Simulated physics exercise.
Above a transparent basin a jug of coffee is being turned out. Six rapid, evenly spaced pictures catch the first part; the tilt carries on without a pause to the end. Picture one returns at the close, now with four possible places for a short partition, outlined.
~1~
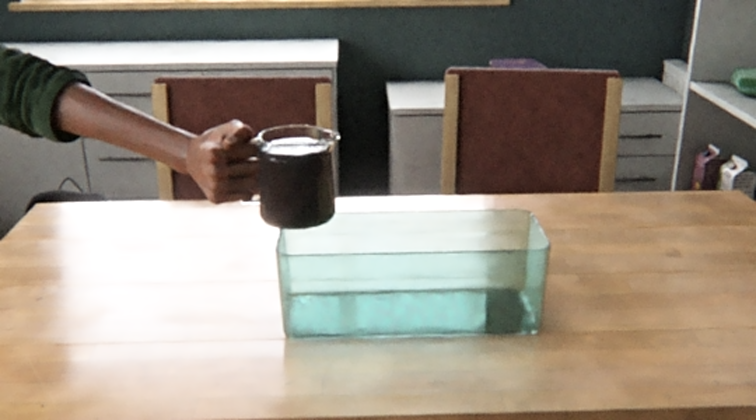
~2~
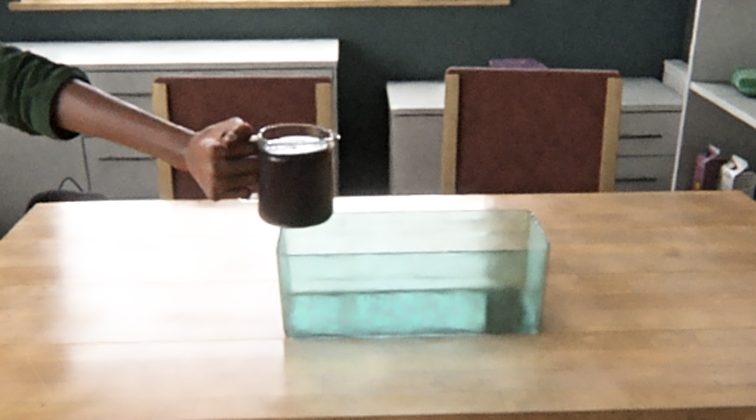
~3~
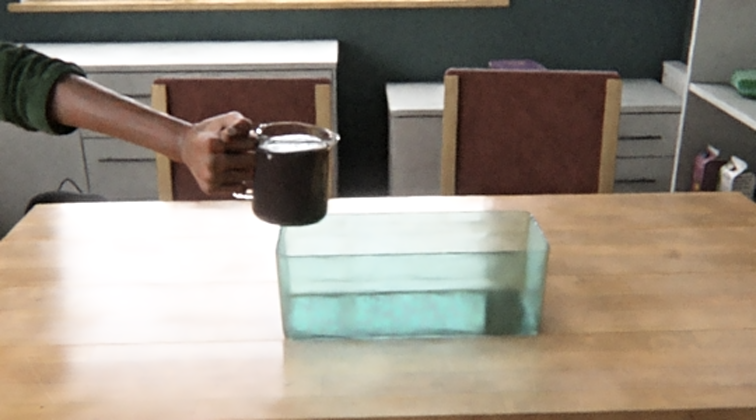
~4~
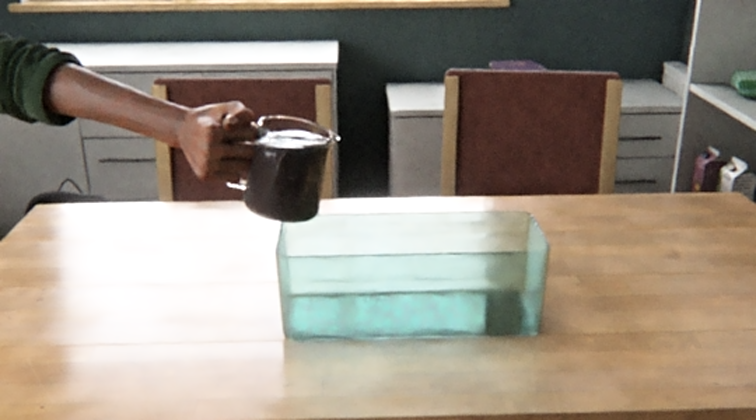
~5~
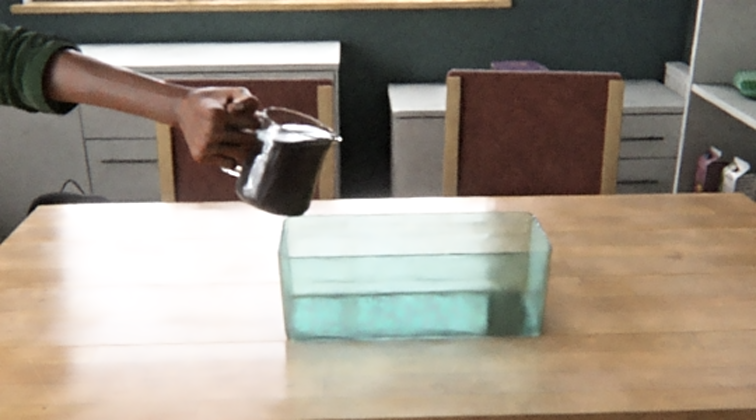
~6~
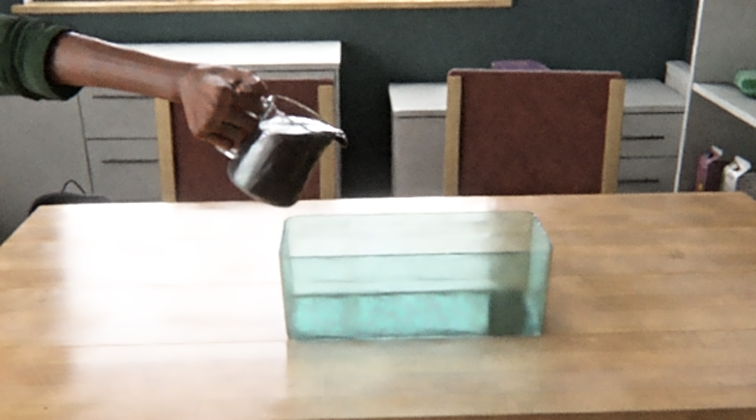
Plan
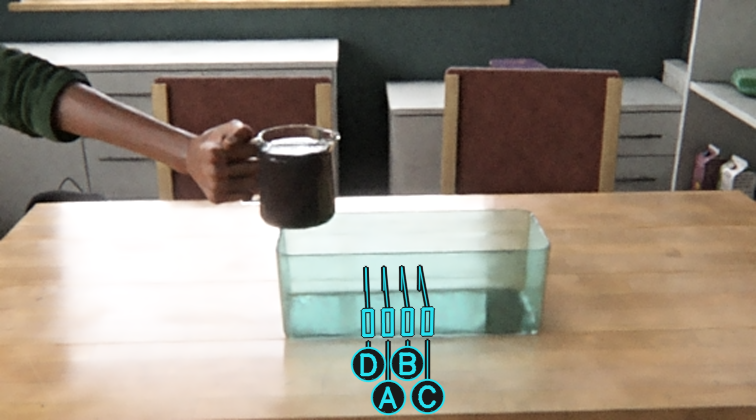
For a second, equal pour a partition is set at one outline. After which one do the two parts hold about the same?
C is best.
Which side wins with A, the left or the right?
The right one.
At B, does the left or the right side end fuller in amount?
More ends on the right.
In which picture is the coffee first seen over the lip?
Picture 6.
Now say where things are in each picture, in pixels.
Upright, lip at (339, 137); basin from (283, 335) to (541, 329); nothing has left yet, in the first frame.
Upright, lip at (339, 137); nothing has left yet, in the second frame.
Tipped about 5°, lip at (338, 138); nothing has left yet, in the third frame.
Tipped about 12°, lip at (338, 138); nothing has left yet, in the fourth frame.
Tipped about 20°, lip at (339, 139); nothing has left yet, in the fifth frame.
Tipped about 31°, lip at (340, 138); coffee is over the lip, down to (344, 145), in the sixth frame.
In cyan, A at (388, 341); B at (407, 341); C at (427, 340); D at (368, 342).
For slot A, about 6 % ends left of the wall and 92 % right of it.
For slot B, about 13 % ends left of the wall and 86 % right of it.
For slot C, about 43 % ends left of the wall and 56 % right of it.
For slot D, about 6 % ends left of the wall and 92 % right of it.
